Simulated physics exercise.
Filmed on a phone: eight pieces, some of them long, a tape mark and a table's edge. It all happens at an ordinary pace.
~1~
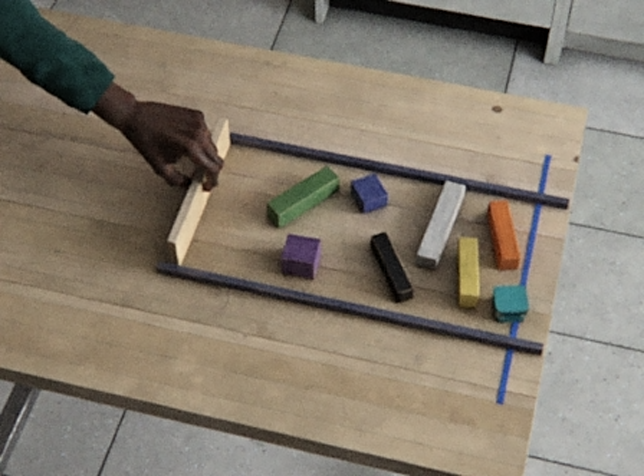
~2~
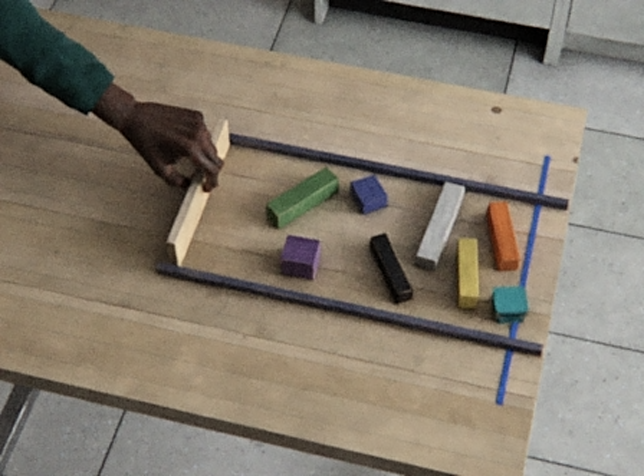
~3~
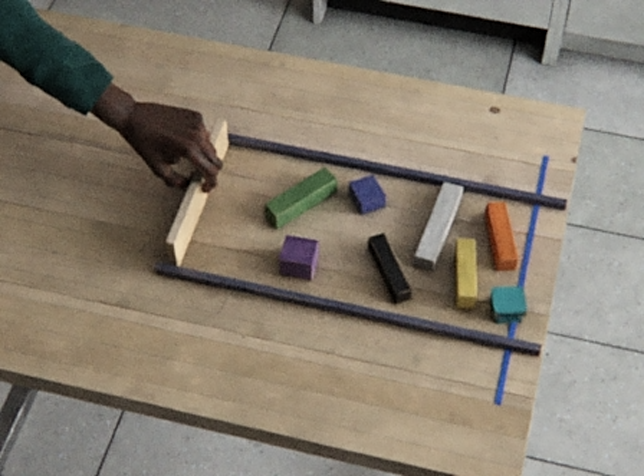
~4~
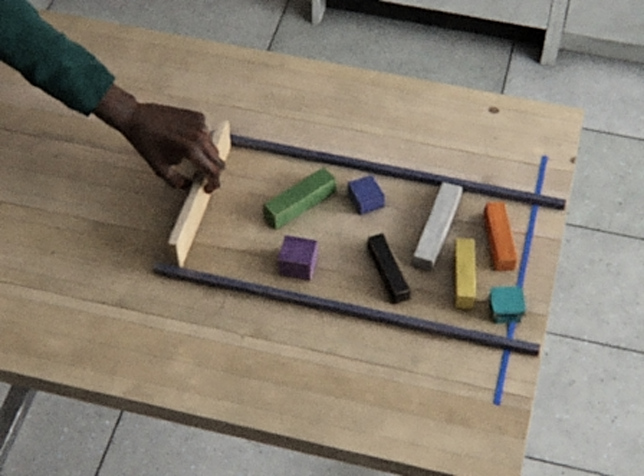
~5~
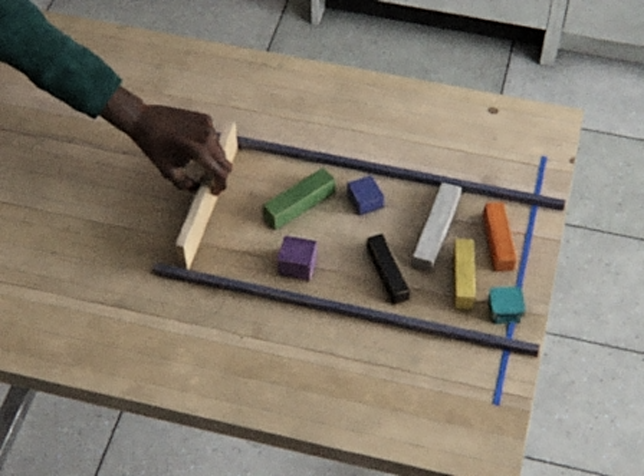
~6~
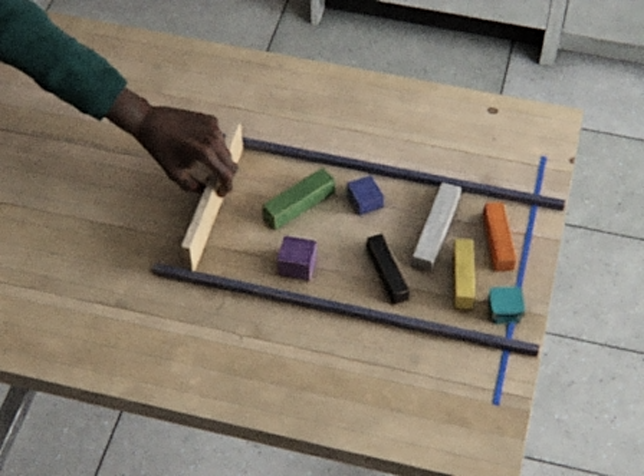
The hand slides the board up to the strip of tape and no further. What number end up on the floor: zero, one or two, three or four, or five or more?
Outcome: The number that fall off is five or more.
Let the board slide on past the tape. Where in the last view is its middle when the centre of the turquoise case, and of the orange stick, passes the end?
Near (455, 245) and (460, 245).
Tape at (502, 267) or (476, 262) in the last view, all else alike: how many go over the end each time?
In that order 4 and 2.
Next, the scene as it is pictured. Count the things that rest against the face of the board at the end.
It touches 2.
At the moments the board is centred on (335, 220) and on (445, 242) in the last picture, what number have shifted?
The counts are 3 and 8.
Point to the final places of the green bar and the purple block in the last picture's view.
Near (538, 244) and (533, 308).
Soon after, none off yet; turquoise case at rest near (506, 306); orange stick at rest near (499, 236); yellow bar at rest near (464, 274).
Then, none off yet; turquoise case tipped a little near (560, 321); orange stick moved about its own width near (563, 246); yellow bar moved about its own width near (539, 289).
At rest, the number that fall off is five or more; fallen, blue block, black stick, white bar, yellow bar, orange stick and turquoise case.
